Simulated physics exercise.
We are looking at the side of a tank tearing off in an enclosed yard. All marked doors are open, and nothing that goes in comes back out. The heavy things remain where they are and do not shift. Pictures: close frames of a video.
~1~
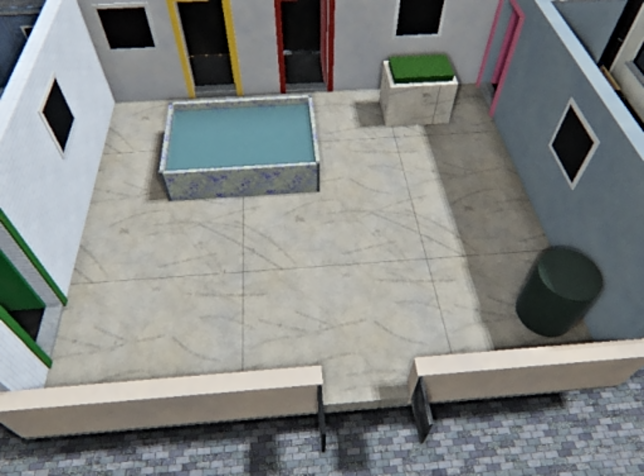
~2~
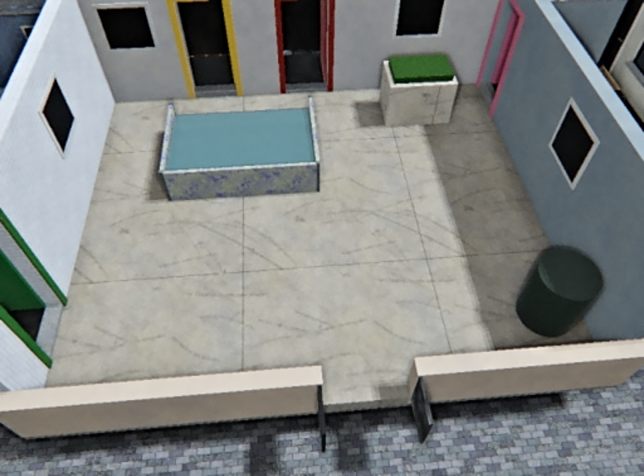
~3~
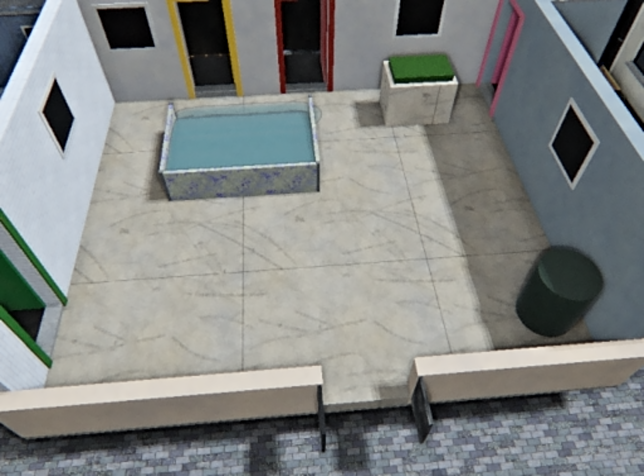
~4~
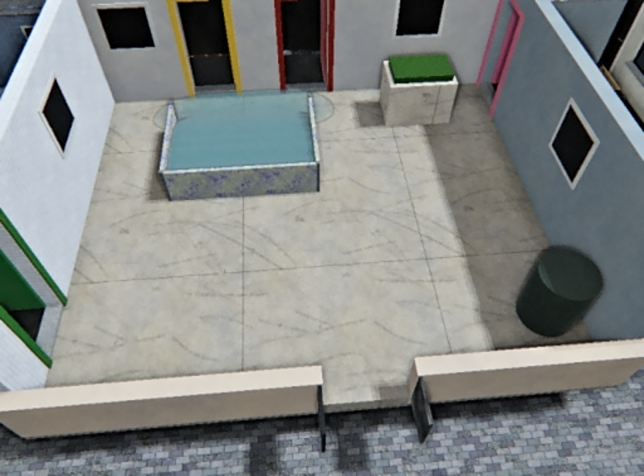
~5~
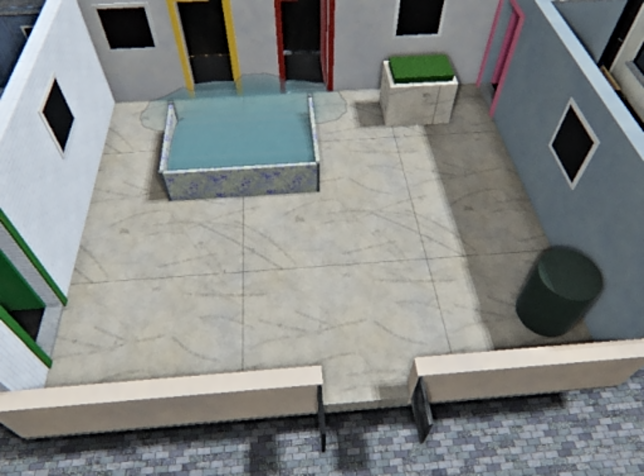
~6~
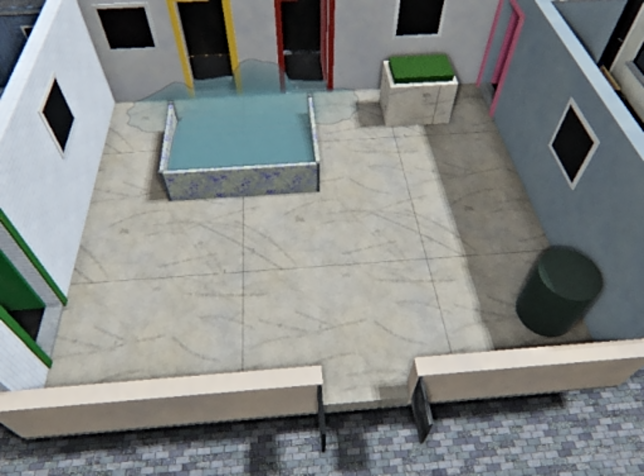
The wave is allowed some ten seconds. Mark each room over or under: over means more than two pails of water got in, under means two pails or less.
Red door: Over, green door: Under, pink door: Over, yellow door: Over.
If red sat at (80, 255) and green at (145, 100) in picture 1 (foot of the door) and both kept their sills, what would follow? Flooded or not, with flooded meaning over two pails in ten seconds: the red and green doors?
Red door: Falls short. Green door: Exceeds the limit.
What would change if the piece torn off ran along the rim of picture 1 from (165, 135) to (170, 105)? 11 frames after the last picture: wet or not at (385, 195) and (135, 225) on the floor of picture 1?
In the order asked: The first spot is untouched and the second is swamped.
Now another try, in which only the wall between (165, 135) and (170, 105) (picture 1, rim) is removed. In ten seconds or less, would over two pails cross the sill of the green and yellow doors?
As for the doors, green doesn't reach it and yellow doesn't reach it.
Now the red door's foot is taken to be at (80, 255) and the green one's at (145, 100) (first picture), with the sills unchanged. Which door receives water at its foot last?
That would be the red door.
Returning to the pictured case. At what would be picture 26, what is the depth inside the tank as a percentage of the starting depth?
26 percent or thereabouts.
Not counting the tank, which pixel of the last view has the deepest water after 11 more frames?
I'd mark about pixel (123, 106).
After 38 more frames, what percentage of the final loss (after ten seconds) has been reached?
Roughly 95 percent.
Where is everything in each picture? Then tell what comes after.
The first picture shows still water in the tank at (241, 135).
In the second picture, water pours out on the tank's far side and has run to a hidden place.
In the third picture, water pours out on the tank's far side and has run to a hidden place.
In the fourth picture, water pours out on the tank's far side and has run to (163, 111).
In the fifth picture, the front is at (156, 101), out from the gap on the tank's far side.
In the sixth picture, the front is at (139, 102), out from the gap on the tank's far side.
A moment on, water covers 10 % of the floor; the red door far over two buckets in, the green door not reached, the pink door not reached, the yellow door far over two buckets in.
Next, water covers 20 % of the floor; the red door far over two buckets in, the green door not reached, the pink door not reached, the yellow door far over two buckets in.
Then, water covers 40 % of the floor; the red door far over two buckets in, the green door wet at the sill, nothing in, the pink door over two buckets in, the yellow door far over two buckets in.
Later, water covers 70 % of the floor; the red door far over two buckets in, the green door wet at the sill, nothing in, the pink door over two buckets in, the yellow door far over two buckets in.
In the end, water covers 90 % of the floor; the red door far over two buckets in, the green door wet at the sill, nothing in, the pink door over two buckets in, the yellow door far over two buckets in.
